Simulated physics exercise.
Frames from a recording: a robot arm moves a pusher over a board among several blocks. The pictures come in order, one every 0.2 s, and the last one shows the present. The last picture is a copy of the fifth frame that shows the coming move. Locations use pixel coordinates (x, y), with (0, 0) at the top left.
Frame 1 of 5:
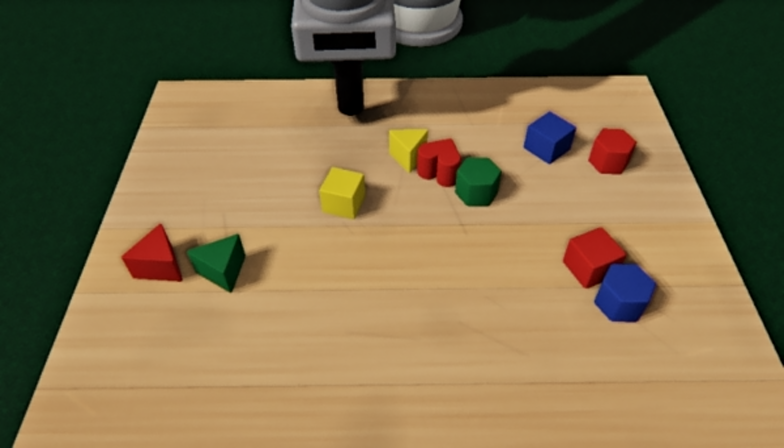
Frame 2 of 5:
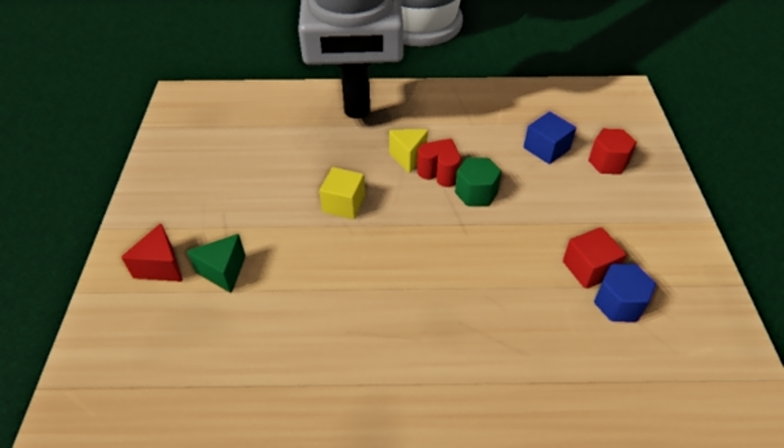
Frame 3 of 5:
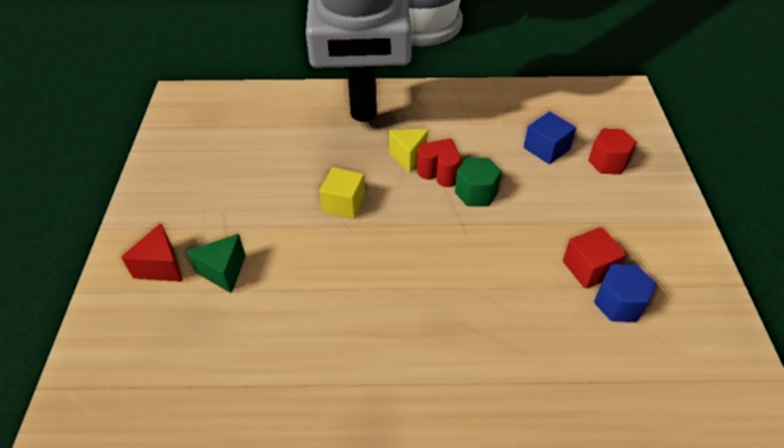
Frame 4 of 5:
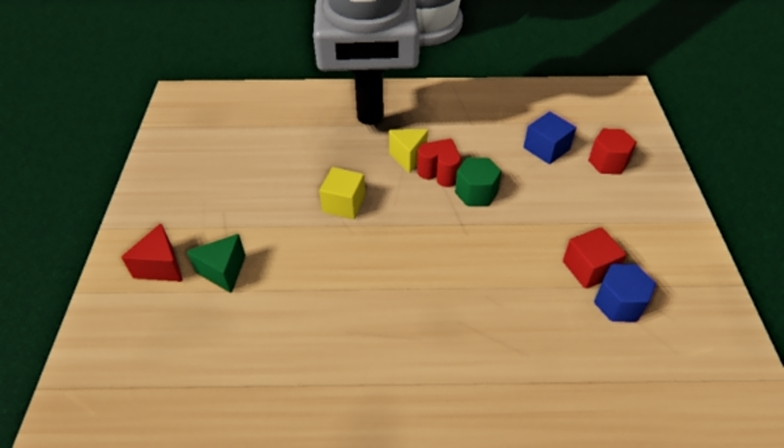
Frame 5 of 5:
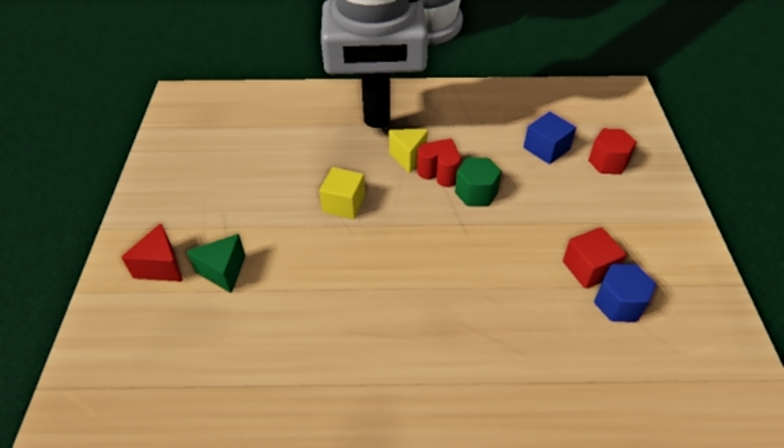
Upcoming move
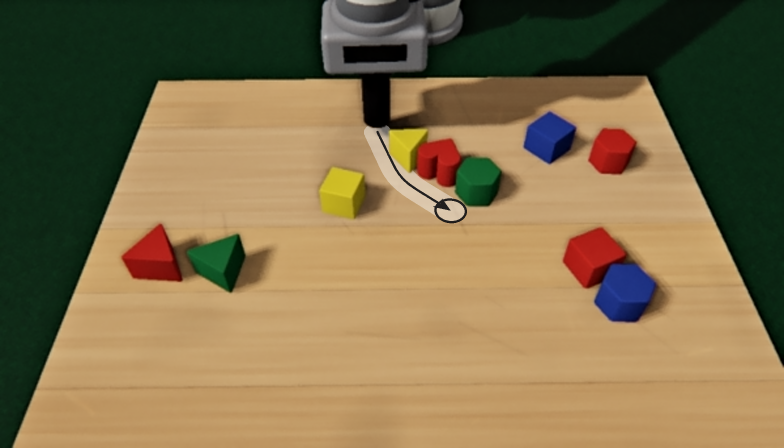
A robot arm's black pusher moves slowly a short way right and slightly toward the viewer along the far side of a wooden board, nearing a yellow triangular block, while the red, green, blue and yellow blocks stay still.
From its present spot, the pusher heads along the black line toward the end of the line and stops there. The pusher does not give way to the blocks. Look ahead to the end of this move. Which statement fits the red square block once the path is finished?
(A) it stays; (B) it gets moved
The correct letter is A.
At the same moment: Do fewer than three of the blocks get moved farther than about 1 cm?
I believe not.
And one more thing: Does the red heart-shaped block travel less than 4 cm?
Final answer: Yes.
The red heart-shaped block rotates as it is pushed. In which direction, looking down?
Looking down, it rotates anti-clockwise.
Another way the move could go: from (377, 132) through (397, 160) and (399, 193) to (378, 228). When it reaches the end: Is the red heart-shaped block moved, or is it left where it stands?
The red heart-shaped block changes place.
The drawn path runs from (377, 132) through (399, 175) to (451, 211).
What follows on the original path. One third of the way, pusher (391, 148); yellow three-sided block (413, 149), turned 30° anticlockwise; red heart-shaped block (449, 154), turned 20° anticlockwise; green six-sided block (487, 171).
Two thirds of the way, pusher (415, 176); yellow three-sided block (439, 176), turned 55° anticlockwise; red heart-shaped block (461, 159), turned 90° anticlockwise; green six-sided block (494, 172), turned 25° clockwise.
At the end, pusher (452, 199); yellow three-sided block (481, 195), turned 85° anticlockwise; red heart-shaped block (465, 160), turned 115° anticlockwise; green six-sided block (503, 171), turned 35° clockwise; red square block not moved.
